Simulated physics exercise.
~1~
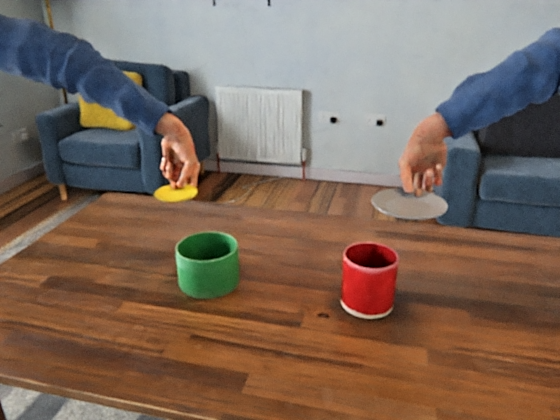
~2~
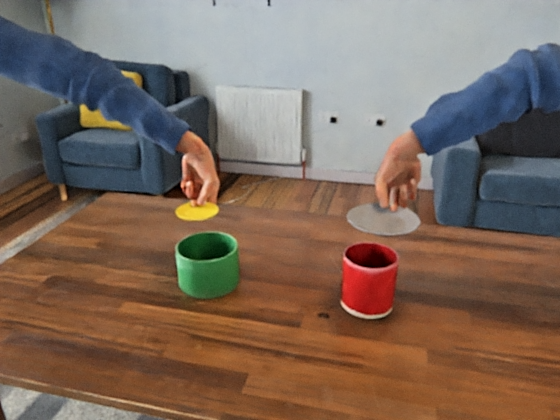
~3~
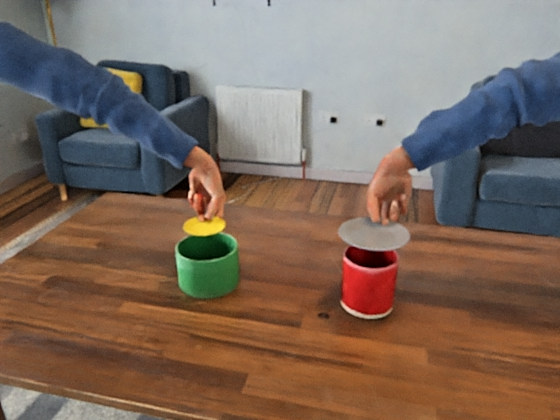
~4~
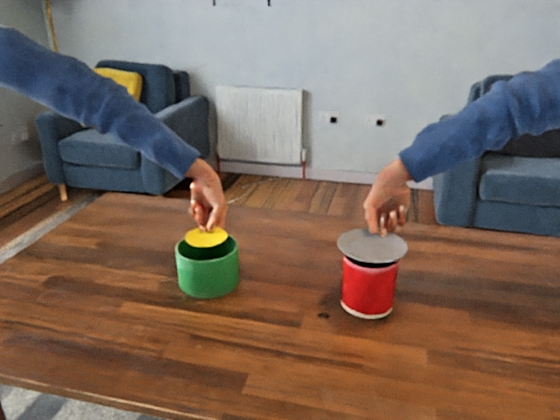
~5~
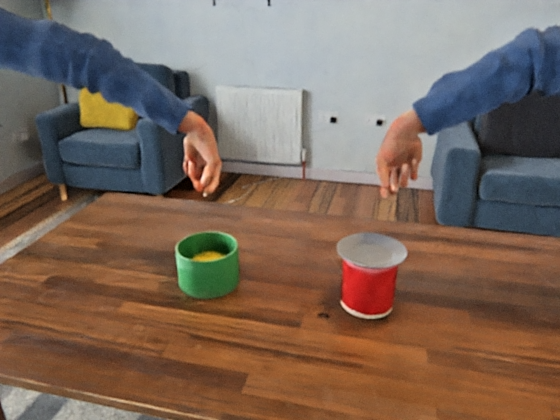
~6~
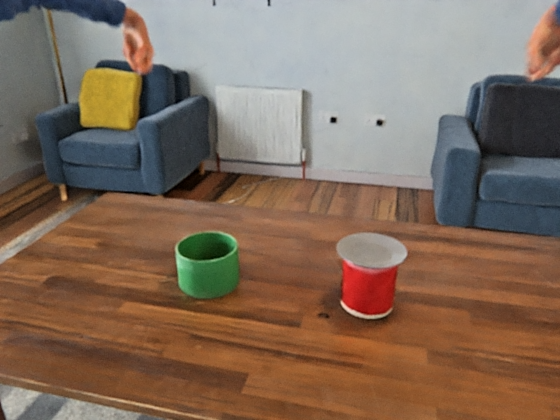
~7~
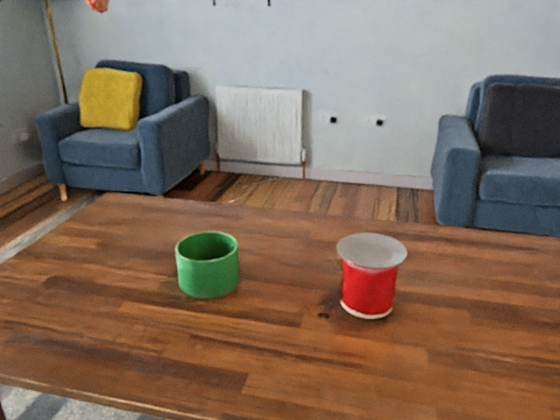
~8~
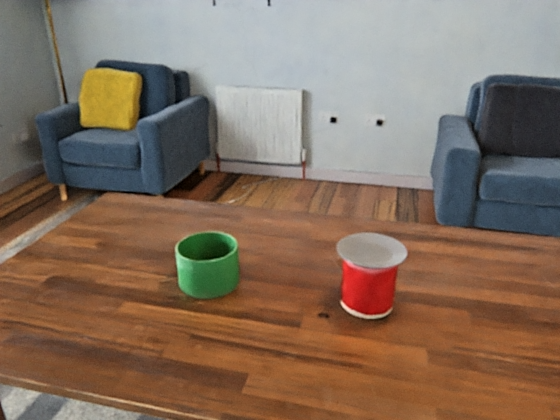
Two hands lowered a small yellow disc over a green cup and a larger grey disc over a red one on a wooden table, then let go and withdrew; the yellow disc dropped inside, while the grey one stayed resting across the rim.
